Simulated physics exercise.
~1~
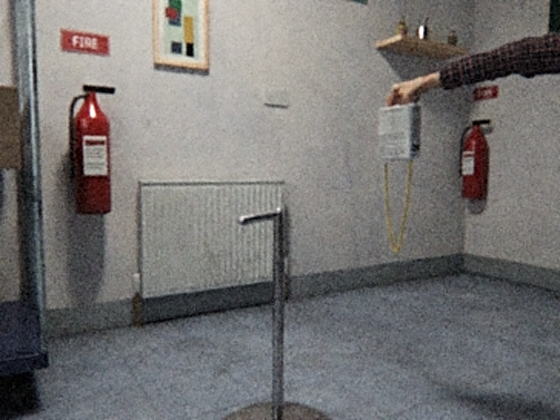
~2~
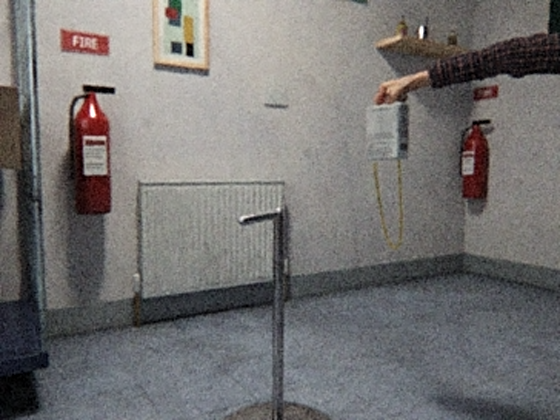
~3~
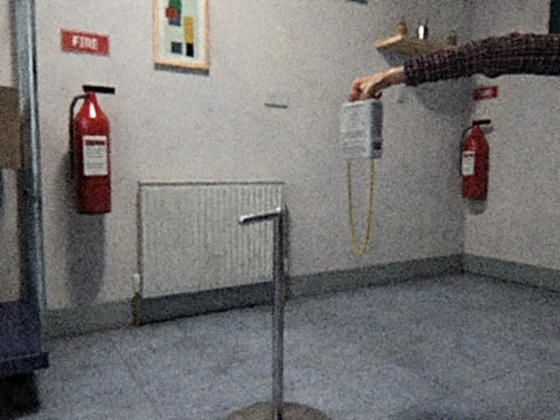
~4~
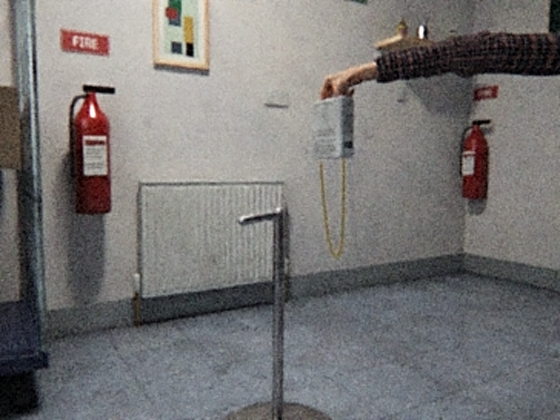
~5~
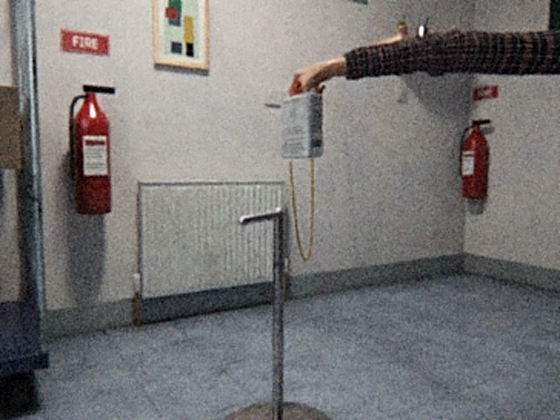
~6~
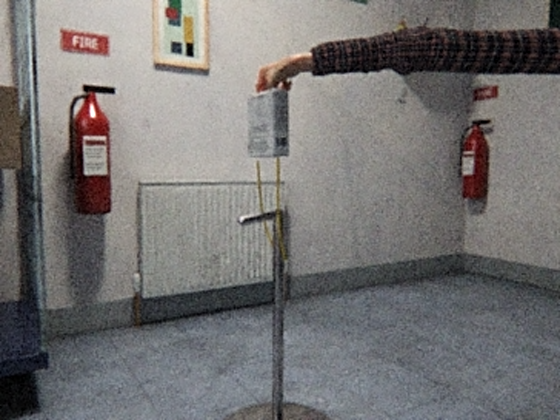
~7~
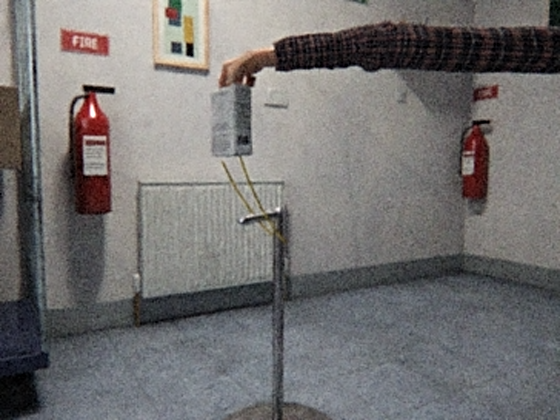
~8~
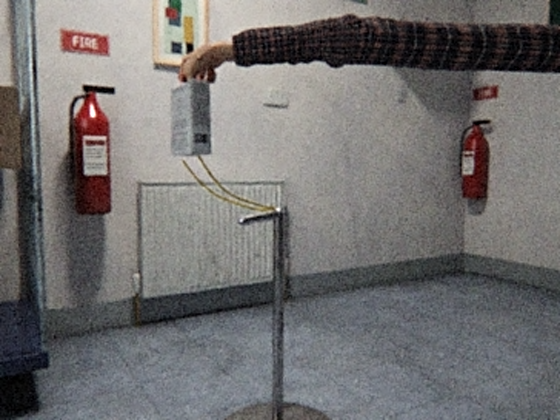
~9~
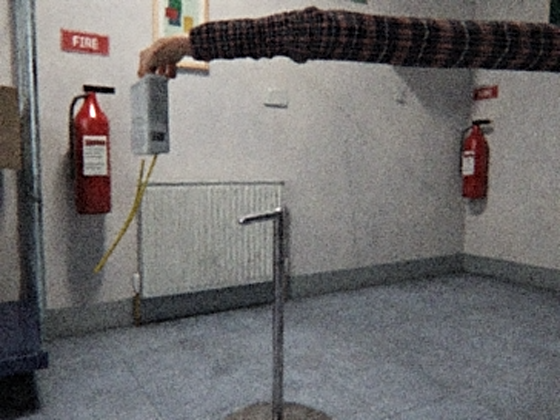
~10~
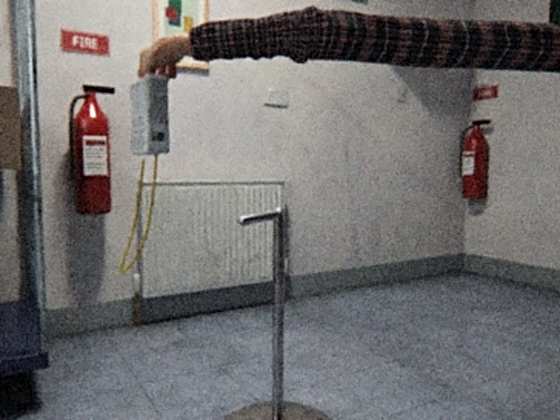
The clip shows a hand in a plaid sleeve carrying a white pouch with a trailing yellow loop leftward past a hooked metal post. The loop drags across the post, then comes free and swings below the pouch, which stops upright on the left.
